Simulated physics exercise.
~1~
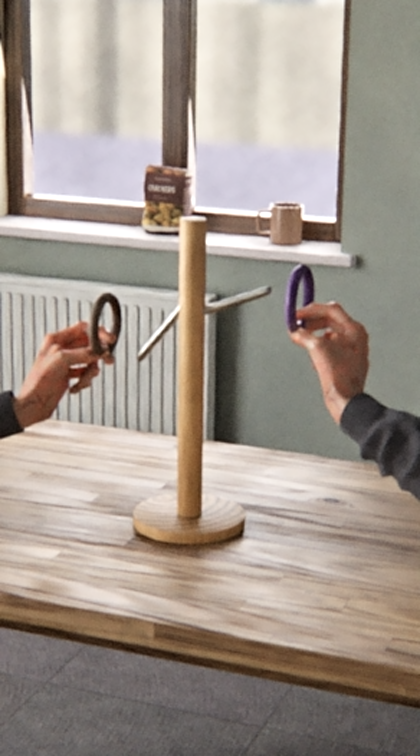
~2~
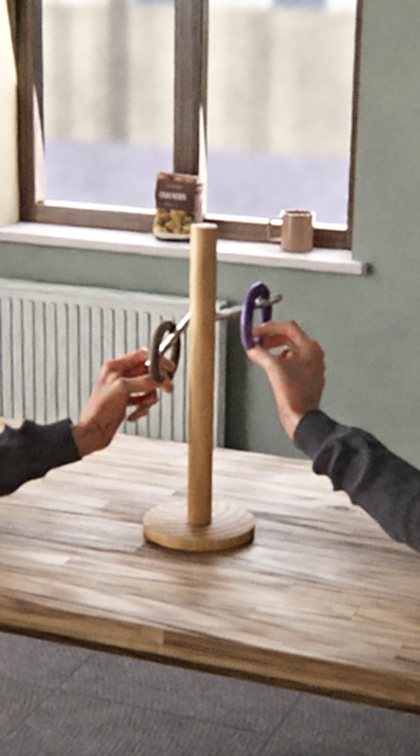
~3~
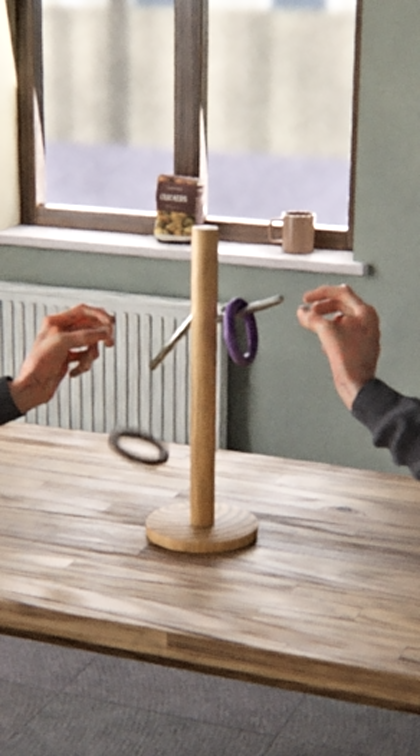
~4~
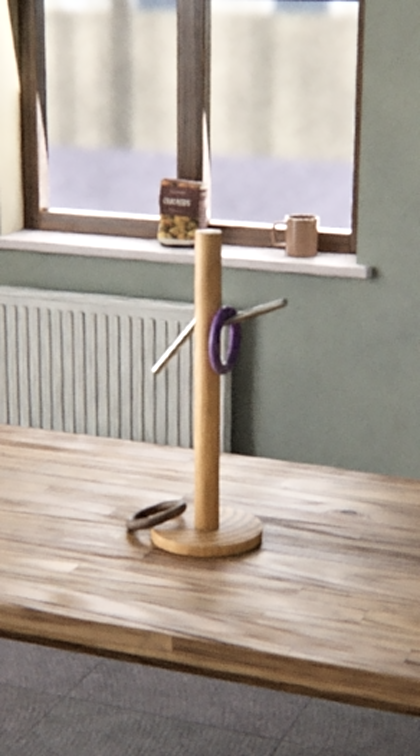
A dark brown ring and a purple ring, each held in a hand, approach a wooden stand with two slanting metal pegs on a wooden table. The left hand brings the brown ring rightward to the downward-sloping peg, while the right hand moves the purple one leftward onto the upward-sloping peg. Both hands let go and draw back. The purple ring hangs from its peg and slides closer to the post, but the brown ring drops, tipping as it falls. It ends up on the table against the stand's round base, while the purple ring stays hooked beside the post.
